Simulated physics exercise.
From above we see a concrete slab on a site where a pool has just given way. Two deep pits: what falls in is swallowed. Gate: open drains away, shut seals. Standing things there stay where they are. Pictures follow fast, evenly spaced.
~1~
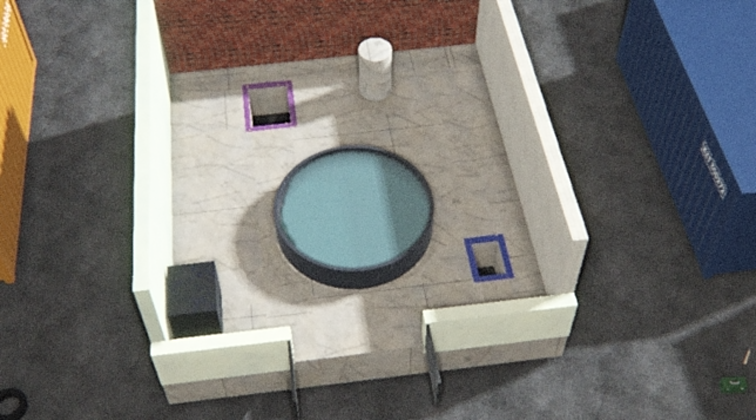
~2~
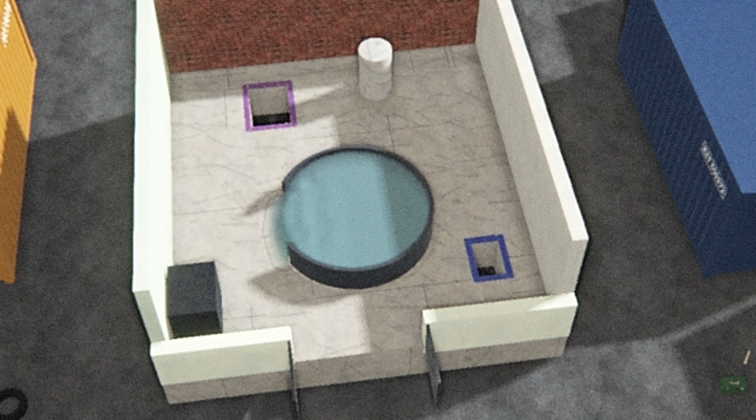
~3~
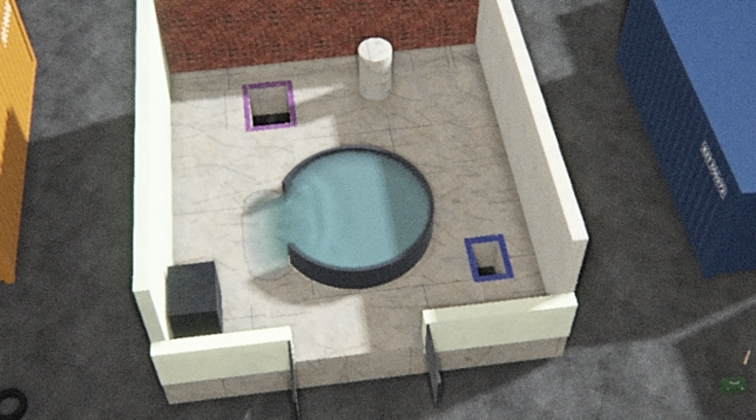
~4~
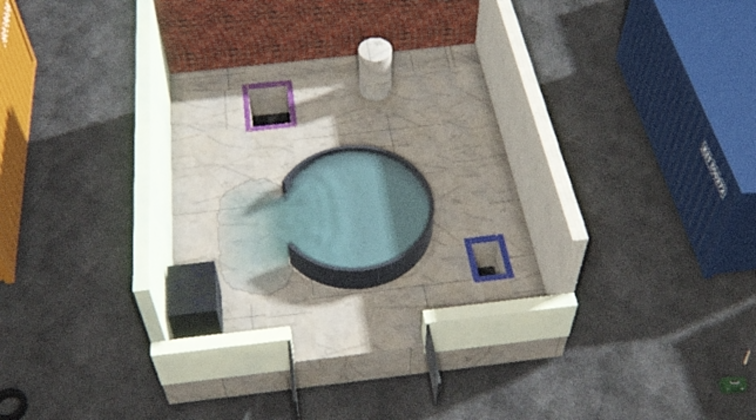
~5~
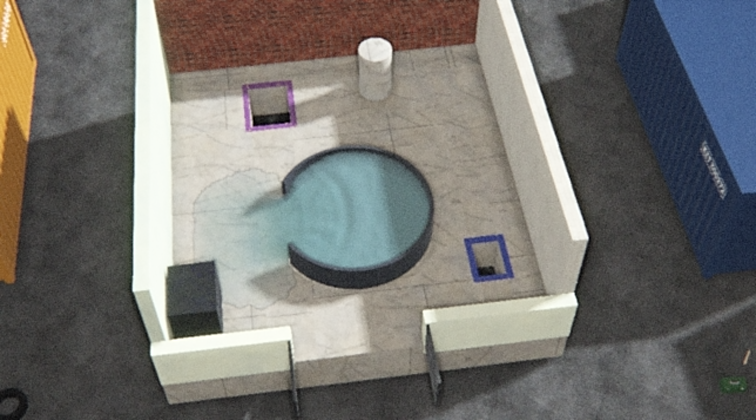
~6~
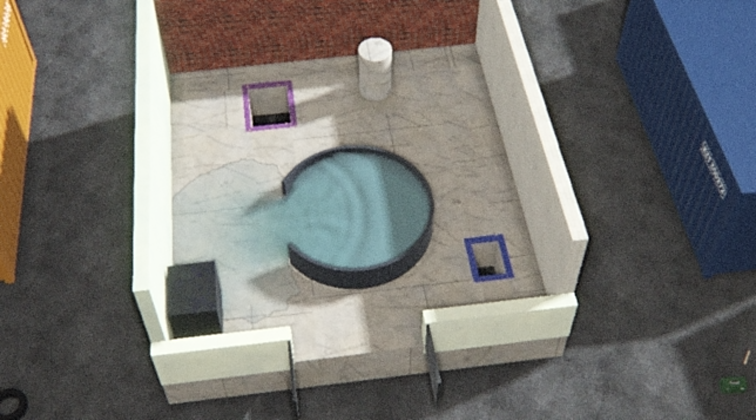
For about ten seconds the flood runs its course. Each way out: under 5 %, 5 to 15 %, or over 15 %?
Gate 5 to 15 %; blue pit under 5 %; purple pit over 15 %.
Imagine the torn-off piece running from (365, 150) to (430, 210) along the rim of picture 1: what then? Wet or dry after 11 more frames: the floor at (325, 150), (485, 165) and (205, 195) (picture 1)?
The first would be still unwetted, the second drenched and the third still unwetted.
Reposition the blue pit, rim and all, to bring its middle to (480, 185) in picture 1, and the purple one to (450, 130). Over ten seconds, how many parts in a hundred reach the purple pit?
The purple pit takes 4 per cent.
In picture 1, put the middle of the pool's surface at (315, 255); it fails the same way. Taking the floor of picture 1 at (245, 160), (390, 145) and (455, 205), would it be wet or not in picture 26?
In sequence: Inundated, next unflooded, then unflooded.
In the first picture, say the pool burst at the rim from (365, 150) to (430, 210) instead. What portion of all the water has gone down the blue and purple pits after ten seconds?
Approximately, blue takes 12 % and purple takes 15 %.
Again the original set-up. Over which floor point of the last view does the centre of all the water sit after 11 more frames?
The water's centre sits above (295, 228).
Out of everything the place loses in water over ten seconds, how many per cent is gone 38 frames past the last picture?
Roughly 35 per cent.
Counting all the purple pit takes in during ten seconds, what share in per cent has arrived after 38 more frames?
Working it through, I arrive at 40 %.
A moment on, water covers 20 % of the floor; the gate 0 %, the blue pit 0 %, the purple pit 0 %.
Next, water covers 25 % of the floor; the gate 0 %, the blue pit 0 %, the purple pit 0 %.
Then, water covers 35 % of the floor; the gate 0 %, the blue pit 0 %, the purple pit 1 %.
Later, water covers 65 % of the floor; the gate 3 %, the blue pit 0 %, the purple pit 9 %.
In the end, water covers 90 % of the floor; the gate 8 %, the blue pit 2 %, the purple pit 22 %.
